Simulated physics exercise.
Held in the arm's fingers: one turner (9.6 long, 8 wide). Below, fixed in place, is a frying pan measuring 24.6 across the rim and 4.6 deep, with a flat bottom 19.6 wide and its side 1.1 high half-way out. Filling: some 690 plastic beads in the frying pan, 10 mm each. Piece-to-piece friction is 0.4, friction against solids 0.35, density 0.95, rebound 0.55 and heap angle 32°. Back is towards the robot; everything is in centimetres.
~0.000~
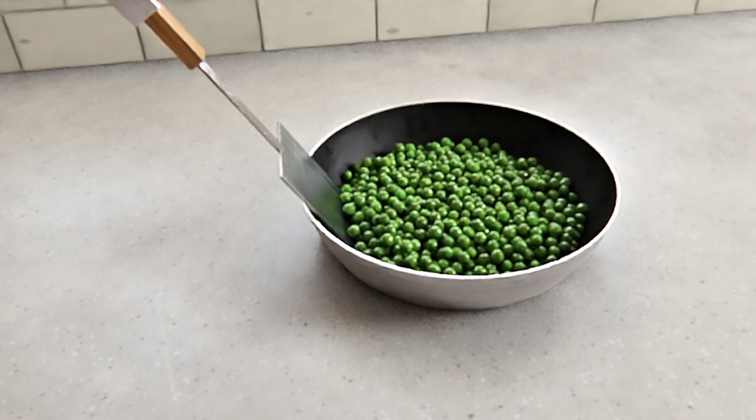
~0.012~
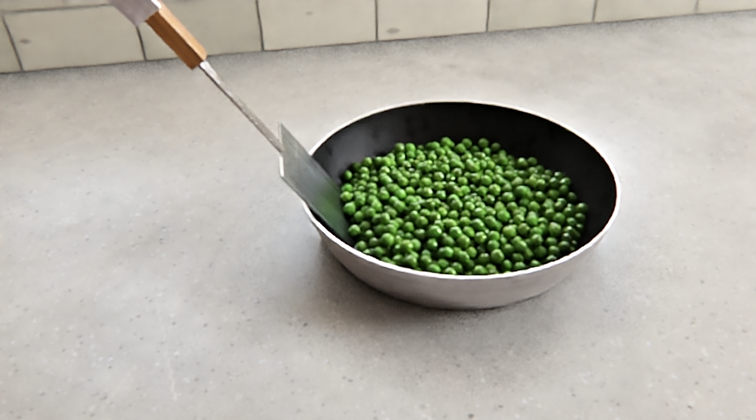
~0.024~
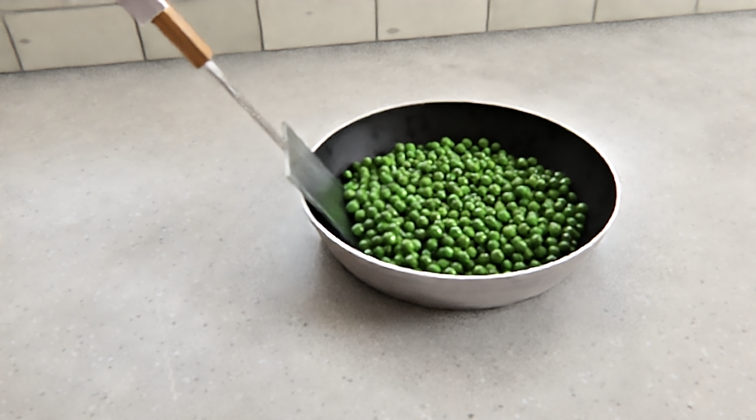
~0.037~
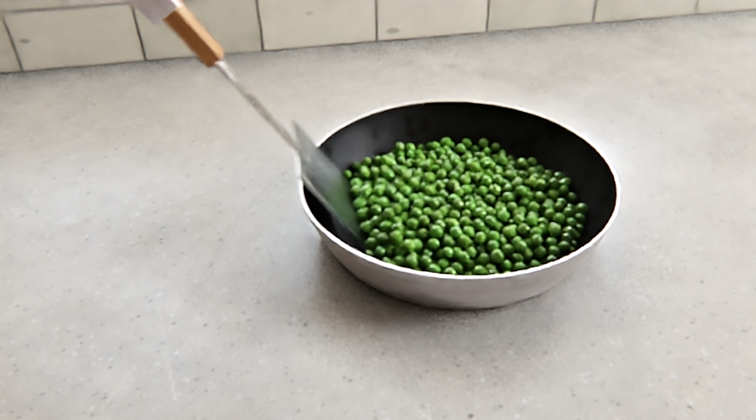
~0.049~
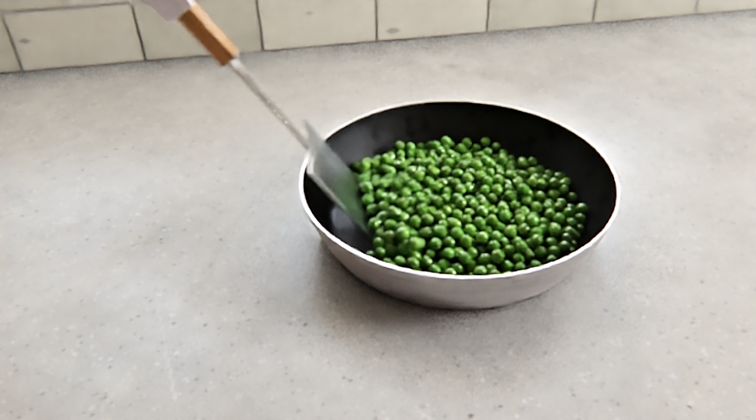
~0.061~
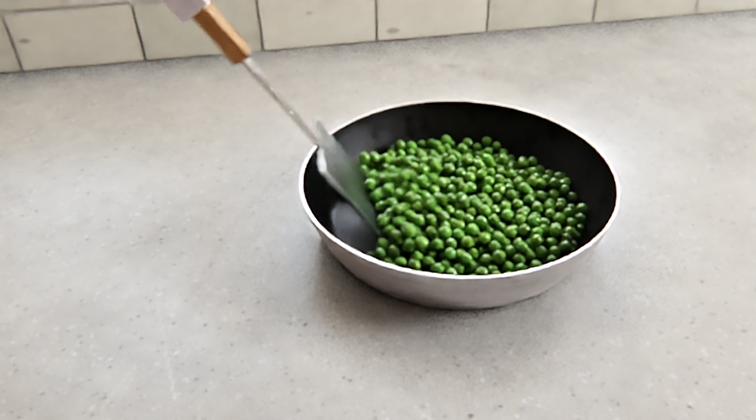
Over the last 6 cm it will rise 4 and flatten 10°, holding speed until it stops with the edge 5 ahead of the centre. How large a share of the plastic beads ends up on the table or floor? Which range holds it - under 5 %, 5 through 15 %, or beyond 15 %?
The range under 5 % holds it.
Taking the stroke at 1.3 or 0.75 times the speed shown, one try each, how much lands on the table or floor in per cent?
Roughly 10 per cent on the first try and 0 per cent on the second.
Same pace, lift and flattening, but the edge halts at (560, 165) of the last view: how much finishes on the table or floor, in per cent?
The share ending on the table or floor is about 15 per cent.
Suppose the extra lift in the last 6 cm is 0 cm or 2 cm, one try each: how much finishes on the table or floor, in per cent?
It comes to around 0 per cent on the first try and around 0 per cent on the second.
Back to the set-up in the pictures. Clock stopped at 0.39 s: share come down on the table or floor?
Close to 2 per cent of the load.
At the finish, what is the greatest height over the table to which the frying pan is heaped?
It reaches roughly 5.0 cm.
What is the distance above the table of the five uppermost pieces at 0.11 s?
They are around 5 cm up.
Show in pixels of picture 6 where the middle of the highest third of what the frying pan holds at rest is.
Roughly (544, 188).
After 0.11 s, sloping 58°, highest piece 6 above the table; 693 in the frying pan.
After 0.16 s, sloping 53°, highest piece 6 above the table; 693 in the frying pan.
After 0.39 s, sloping 48°, highest piece 5 above the table; 682 in the frying pan, 8 on the table or floor, 3 on the blade or in flight.
After 1.44 s, sloping 48°, highest piece 5 above the table; 682 in the frying pan, 11 on the table or floor.
In the end, 682 in the frying pan, 11 on the table or floor. That is 2 % on the table or floor.
